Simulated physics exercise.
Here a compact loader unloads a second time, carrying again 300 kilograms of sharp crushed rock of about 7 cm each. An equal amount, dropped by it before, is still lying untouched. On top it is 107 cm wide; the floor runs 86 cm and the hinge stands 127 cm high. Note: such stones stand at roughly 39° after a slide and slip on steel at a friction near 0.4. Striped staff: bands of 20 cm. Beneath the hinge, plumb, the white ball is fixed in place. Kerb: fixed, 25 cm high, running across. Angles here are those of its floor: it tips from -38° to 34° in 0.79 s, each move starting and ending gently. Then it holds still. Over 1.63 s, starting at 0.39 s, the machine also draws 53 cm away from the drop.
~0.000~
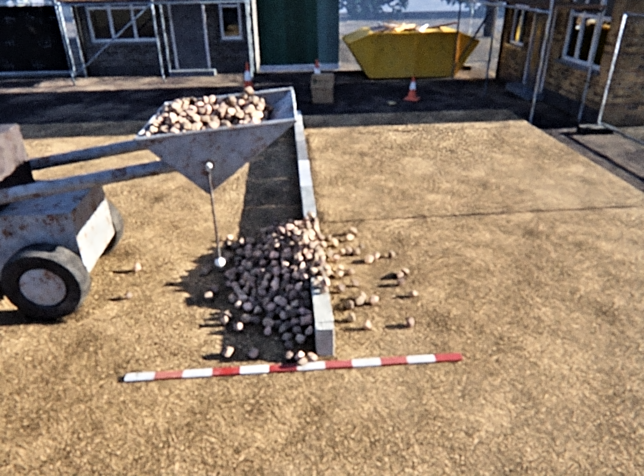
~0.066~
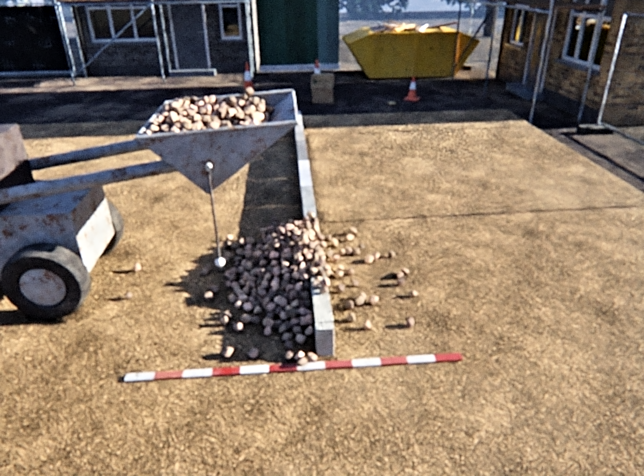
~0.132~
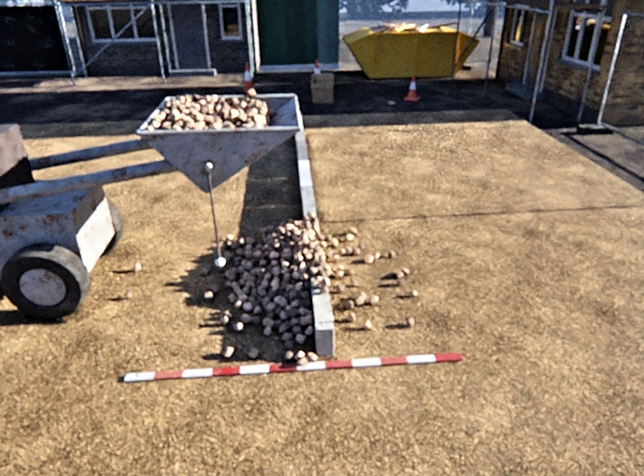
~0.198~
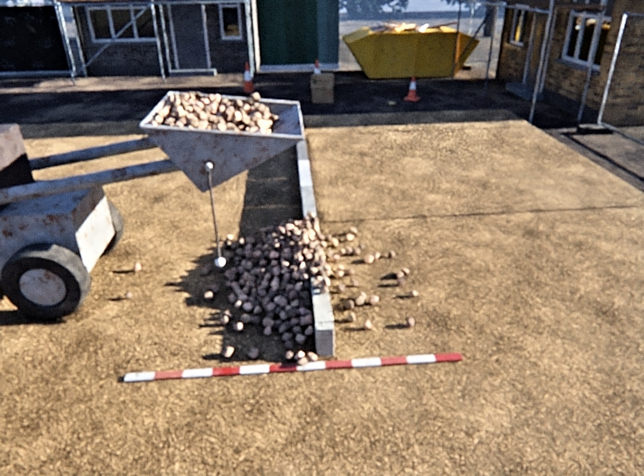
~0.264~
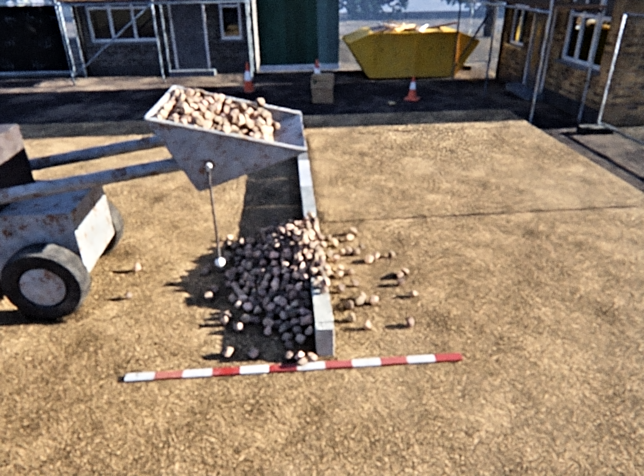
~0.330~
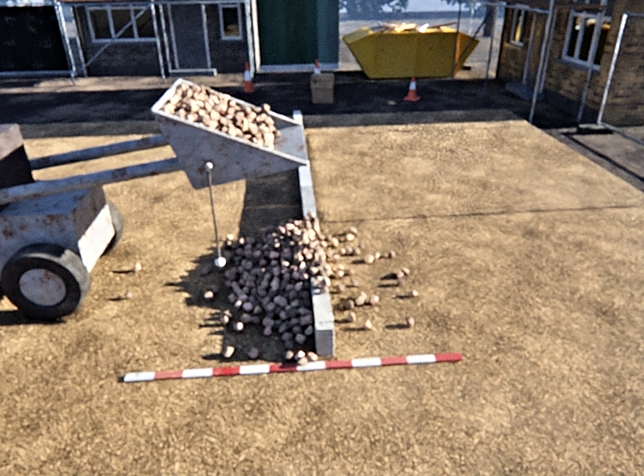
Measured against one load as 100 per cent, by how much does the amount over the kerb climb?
The amount climbs by some 19 per cent of a load.
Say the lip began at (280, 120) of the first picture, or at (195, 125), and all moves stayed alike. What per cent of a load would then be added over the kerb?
Around 5 percent, then around 0 percent.
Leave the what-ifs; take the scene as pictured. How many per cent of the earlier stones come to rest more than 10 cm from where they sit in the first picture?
About 5 %.
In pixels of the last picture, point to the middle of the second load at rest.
Roughly at (278, 255) in the last picture.
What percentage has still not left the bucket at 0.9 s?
It still holds about 85 per cent.
After 0.6 s the floor is at 23°; in per cent of one load, 100 in the bucket, 94 on this side of the kerb, 6 over the kerb; the foremost stones are at (395, 275).
After 0.9 s the floor is at 34°; in per cent of one load, 84 in the bucket, 110 on this side of the kerb, 6 over the kerb; the foremost stones are at (395, 275).
After 2.5 s the floor is at 34°; in per cent of one load, 0 in the bucket, 175 on this side of the kerb, 25 over the kerb; the foremost stones are at (424, 260).
After 5.1 s the floor is at 34°; in per cent of one load, 0 in the bucket, 175 on this side of the kerb, 25 over the kerb; the foremost stones are at (424, 260). Net gain over the kerb, 19.
